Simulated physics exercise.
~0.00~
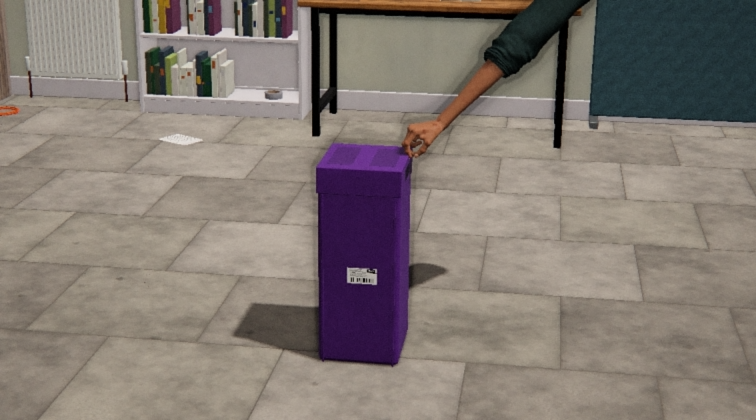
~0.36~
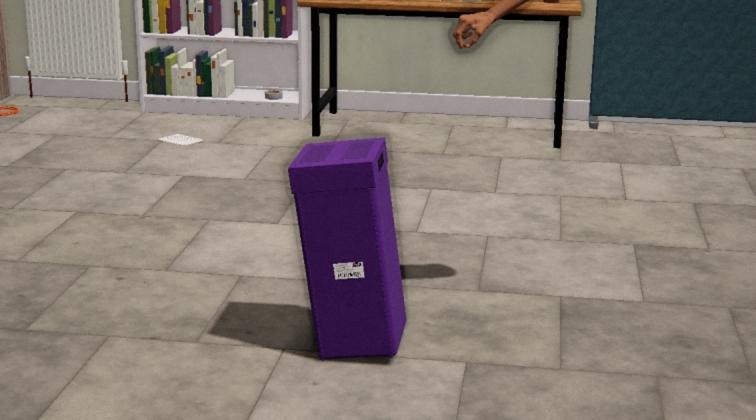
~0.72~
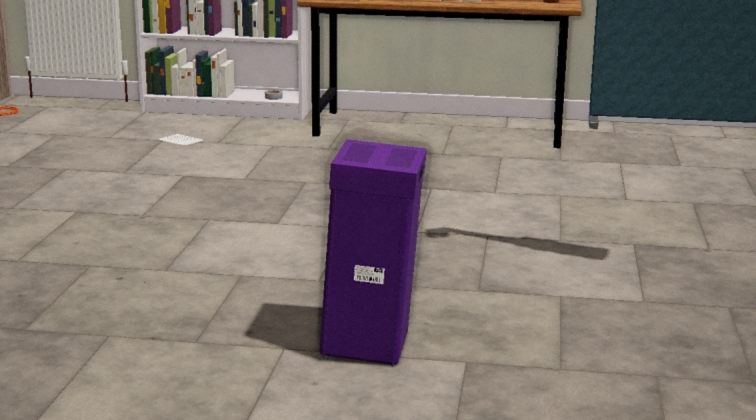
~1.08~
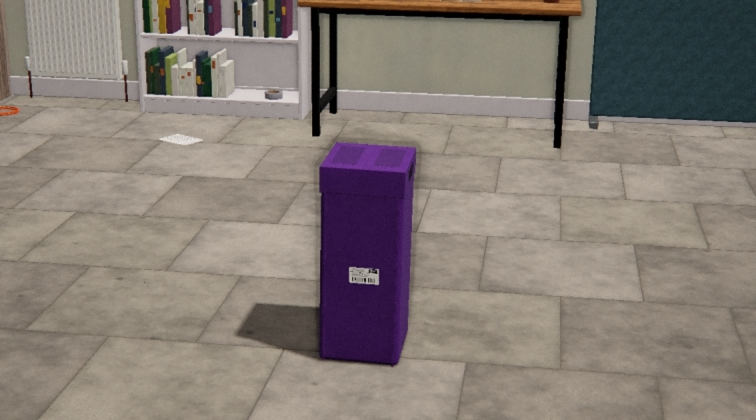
At first, a tall purple tote stands upright on a grey tiled floor, with a hand reaching in from the upper right to touch its top edge. The tote then tips to the left, leaning visibly, while the hand has let go and draws back toward the table behind. Next it rocks back the other way, its top swinging to the right and just past upright, as the arm leaves view and only its shadow stretches across the tiles. Finally, the tote shifts slightly left again and ends standing upright on its base, without falling over.
